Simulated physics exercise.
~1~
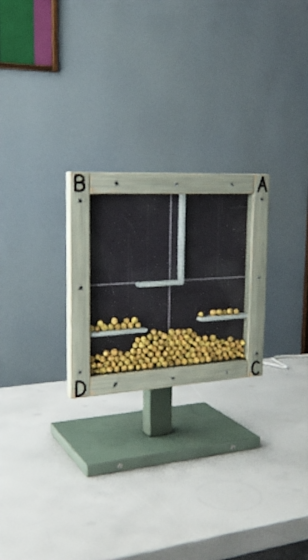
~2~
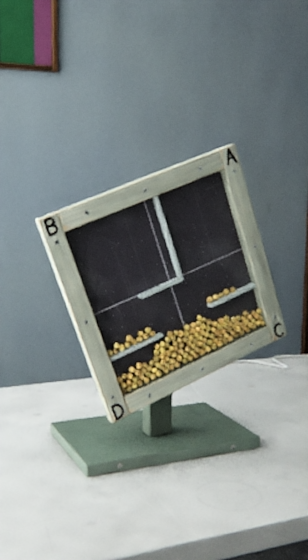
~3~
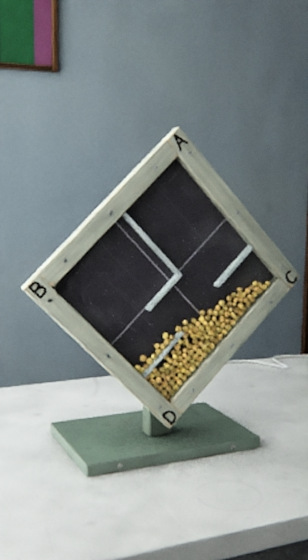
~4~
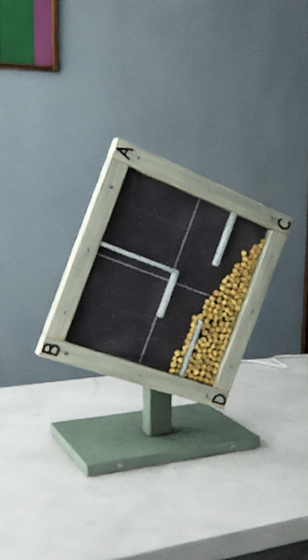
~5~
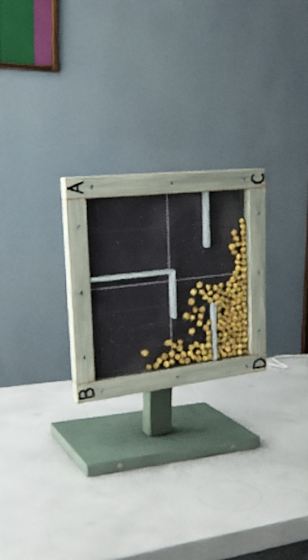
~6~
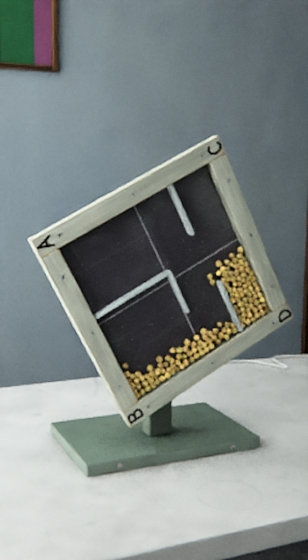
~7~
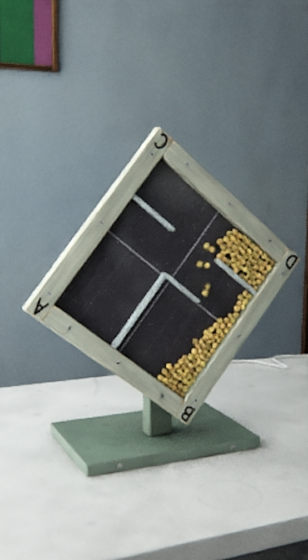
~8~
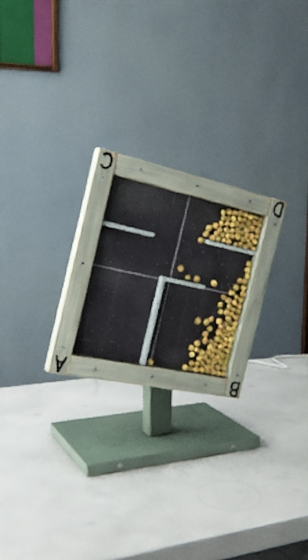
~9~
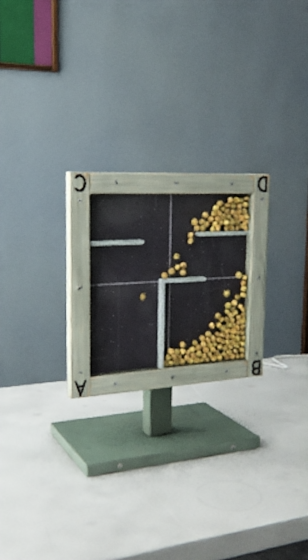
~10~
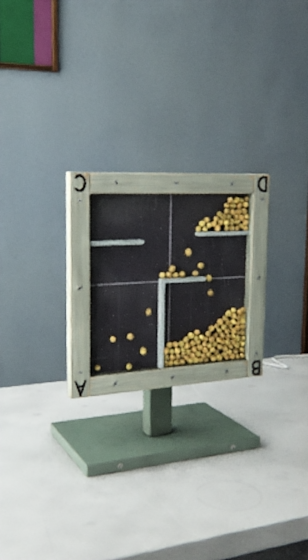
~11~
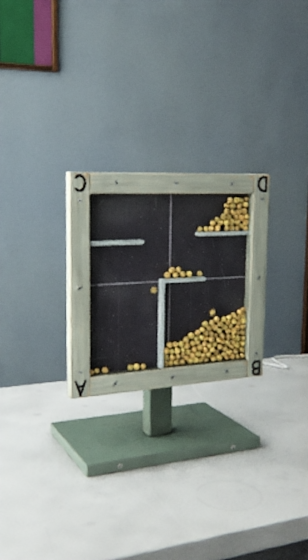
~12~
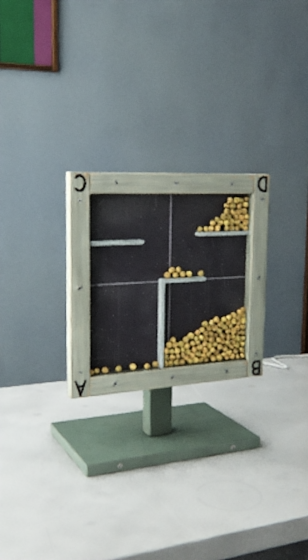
At first, a square pale frame with a dark, see-through face stands upright on a green base, its yellowish beads heaped along the bottom and on two small ledges. The frame turns counterclockwise, and the beads slide toward the right, piling up in the corner marked D. As D climbs the right side, many beads spill down toward B, while others stay caught behind a ledge near D. The frame stops upside down, and a few beads tumble over the central ledge toward A. Finally, most rest in B, with a smaller heap in D, a few in A and none in C.
